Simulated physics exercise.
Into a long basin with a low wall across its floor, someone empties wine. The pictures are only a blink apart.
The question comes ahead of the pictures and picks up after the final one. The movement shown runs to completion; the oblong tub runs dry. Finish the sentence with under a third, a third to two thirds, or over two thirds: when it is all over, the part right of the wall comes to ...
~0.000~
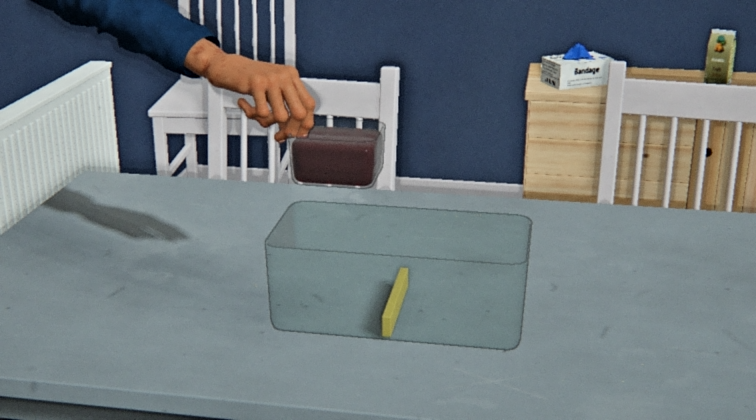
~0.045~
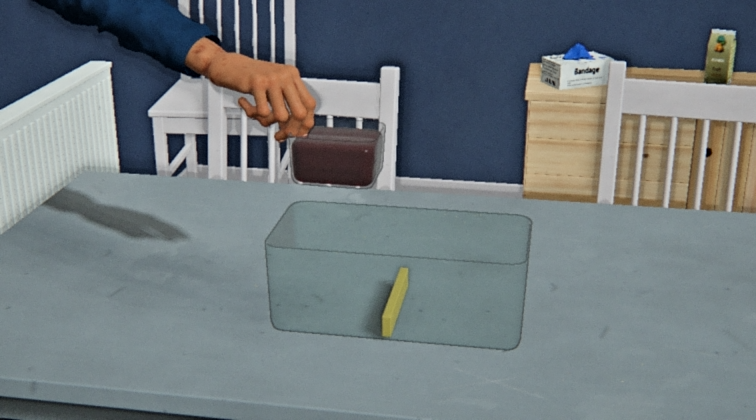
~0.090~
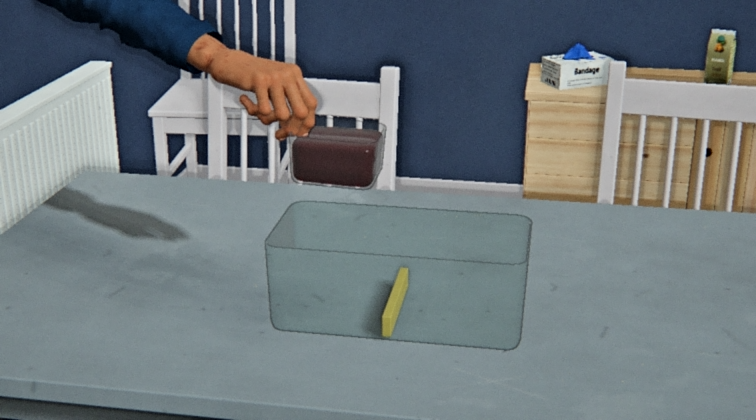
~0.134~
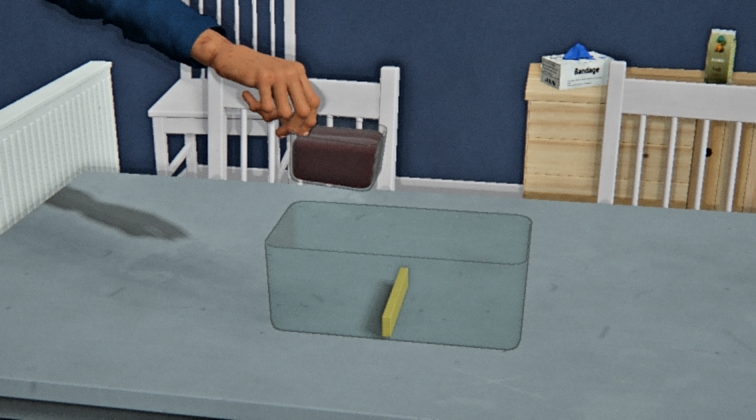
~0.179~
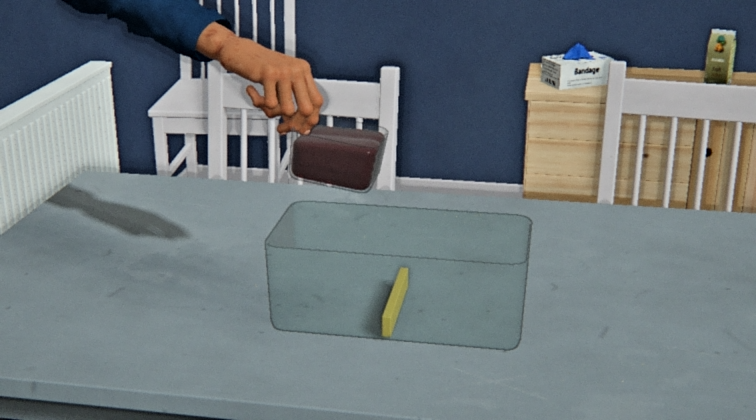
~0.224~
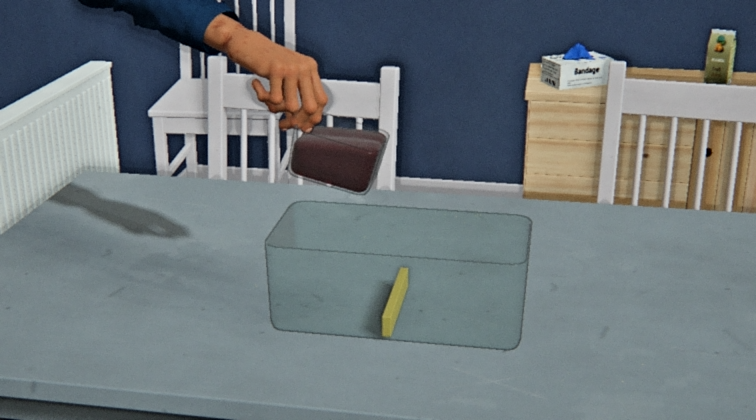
When it is all over, the part right of the wall comes to over two thirds.
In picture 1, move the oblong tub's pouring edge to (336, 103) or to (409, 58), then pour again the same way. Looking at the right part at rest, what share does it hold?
Near 50 in a hundred first, near 90 in a hundred second.
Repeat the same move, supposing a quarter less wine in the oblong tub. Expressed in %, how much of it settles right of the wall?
Roughly 75 %.
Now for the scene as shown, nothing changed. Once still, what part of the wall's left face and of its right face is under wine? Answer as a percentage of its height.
On the left roughly 10, on the right roughly 50.
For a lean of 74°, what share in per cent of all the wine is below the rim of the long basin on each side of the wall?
Left: Roughly 0 %; right: Roughly 25 %.
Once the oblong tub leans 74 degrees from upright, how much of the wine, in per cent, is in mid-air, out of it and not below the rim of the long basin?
35 %.
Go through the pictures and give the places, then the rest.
In the first frame, it leans 0°; its right rim is at (381, 133); the wine meets the walls at (298, 134) and (380, 139); the long basin's rim runs from (279, 223) to (529, 241); the wall's top is at (396, 292).
In the second frame, it leans 1°; its right rim is at (381, 134); the wine meets the walls at (298, 134) and (380, 139).
In the third frame, it leans 2°; its right rim is at (381, 135); the wine meets the walls at (298, 134) and (380, 139).
In the fourth frame, it leans 5°; its right rim is at (382, 137); the wine meets the walls at (299, 134) and (381, 139).
In the fifth frame, it leans 9°; its right rim is at (383, 140); the wine meets the walls at (300, 133) and (382, 140).
In the sixth frame, it leans 14°; its right rim is at (384, 144); the wine meets the walls at (300, 134) and (384, 140).
A moment on, the oblong tub is tipped part way and 43 per cent is still to pour, 0 is left of the wall and 24 right of it.
Next, the oblong tub is tipped right over and 6 per cent is still to pour, 12 is left of the wall and 77 right of it.
Then the oblong tub is tipped right over and 0 per cent is still to pour, 22 is left of the wall and 77 right of it.
Later the oblong tub is tipped right over and 0 per cent is still to pour, 22 is left of the wall and 77 right of it.
In the end 22 per cent lies left of the wall, 77 right of it and 1 outside.
